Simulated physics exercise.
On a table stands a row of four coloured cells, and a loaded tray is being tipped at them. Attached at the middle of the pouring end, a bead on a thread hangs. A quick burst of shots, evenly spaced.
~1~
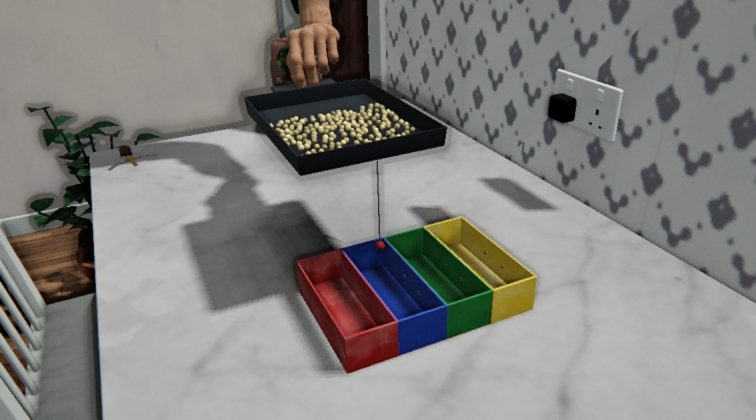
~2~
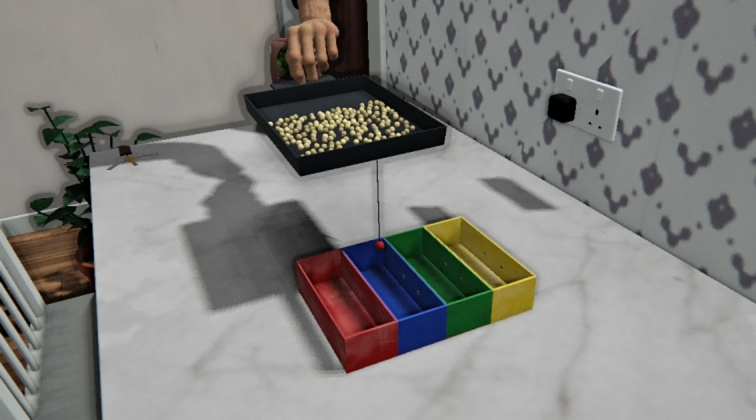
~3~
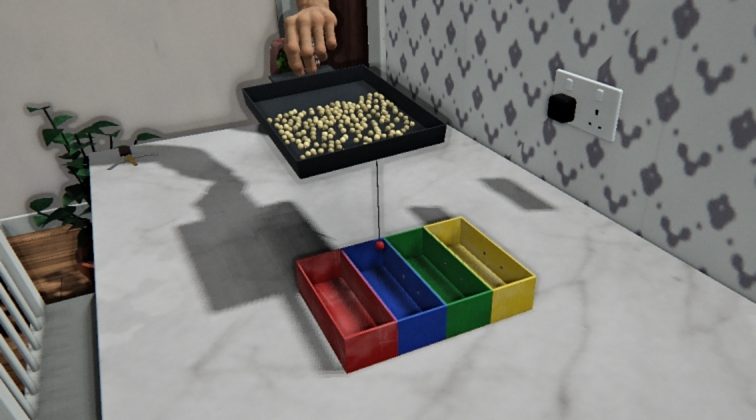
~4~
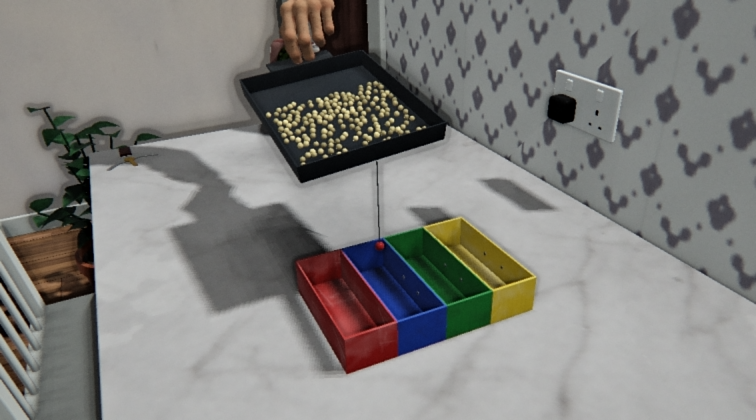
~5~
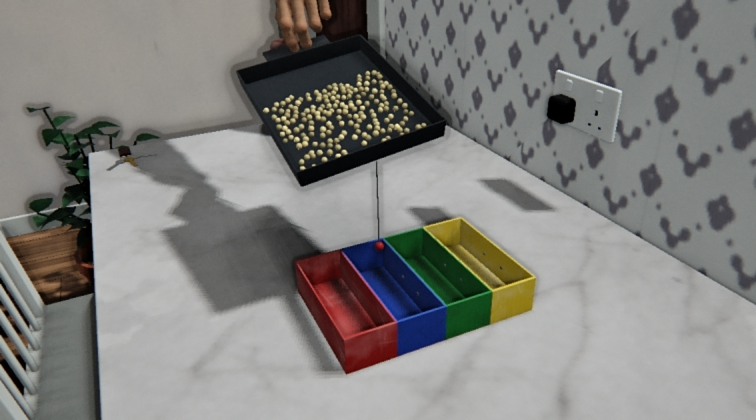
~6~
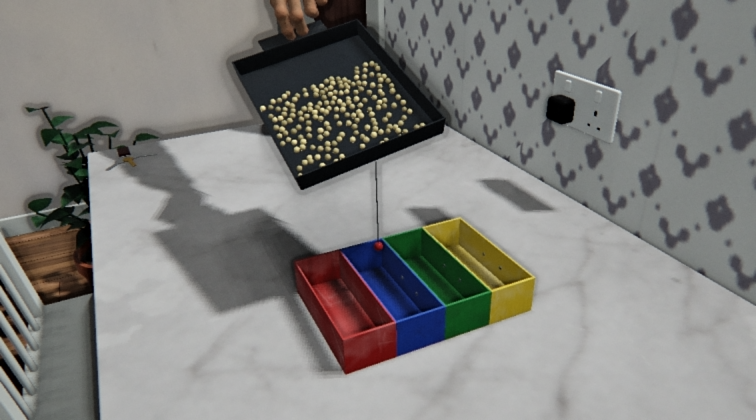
A black tray of pale, round beans is held by a hand at its far side above a white marbled table, seen from a fixed, raised viewpoint. Below it sit red, blue, green and yellow cells, left to right, with a small red bead hanging on a dark thread and a patterned wall behind. The tray gradually tilts, its near left corner lowering, as the beans shift and spread toward the near side.
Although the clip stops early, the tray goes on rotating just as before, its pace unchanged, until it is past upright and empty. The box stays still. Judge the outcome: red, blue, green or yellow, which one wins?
The red compartment wins.
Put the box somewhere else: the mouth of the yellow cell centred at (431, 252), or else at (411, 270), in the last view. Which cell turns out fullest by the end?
Try one goes to the blue one; try two goes to that blue cell.
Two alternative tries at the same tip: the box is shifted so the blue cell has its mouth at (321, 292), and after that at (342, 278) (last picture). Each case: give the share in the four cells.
Roughly 100 per cent the first time and 100 per cent the second.
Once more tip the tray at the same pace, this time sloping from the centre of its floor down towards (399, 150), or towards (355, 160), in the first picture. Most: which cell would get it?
Case 1 goes to the cell in green, case 2 to that red cell.
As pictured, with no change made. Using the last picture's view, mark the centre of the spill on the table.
Check roughly (265, 341) and you'll find the middle.
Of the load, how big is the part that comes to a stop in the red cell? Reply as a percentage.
Near 80 %.
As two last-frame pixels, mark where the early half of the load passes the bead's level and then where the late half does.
The early half goes through (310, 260), the late half through (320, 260).
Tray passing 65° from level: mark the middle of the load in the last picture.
Close to (320, 168).
Just after the last frame, tray tipped steeply; almost all on the tray; just a few falling or outside the box.
A moment on, tray tipped past a quarter turn; the larger part on the tray; about a tenth in the red cell; about a tenth falling or outside the box.
Further on, tray tipped past a quarter turn; the larger part in the red cell; roughly a quarter falling or outside the box.
When it is over, tray tipped past a quarter turn; the larger part in the red cell; not one in the blue cell; not one in the green cell; not one in the yellow cell; roughly a quarter outside the box.
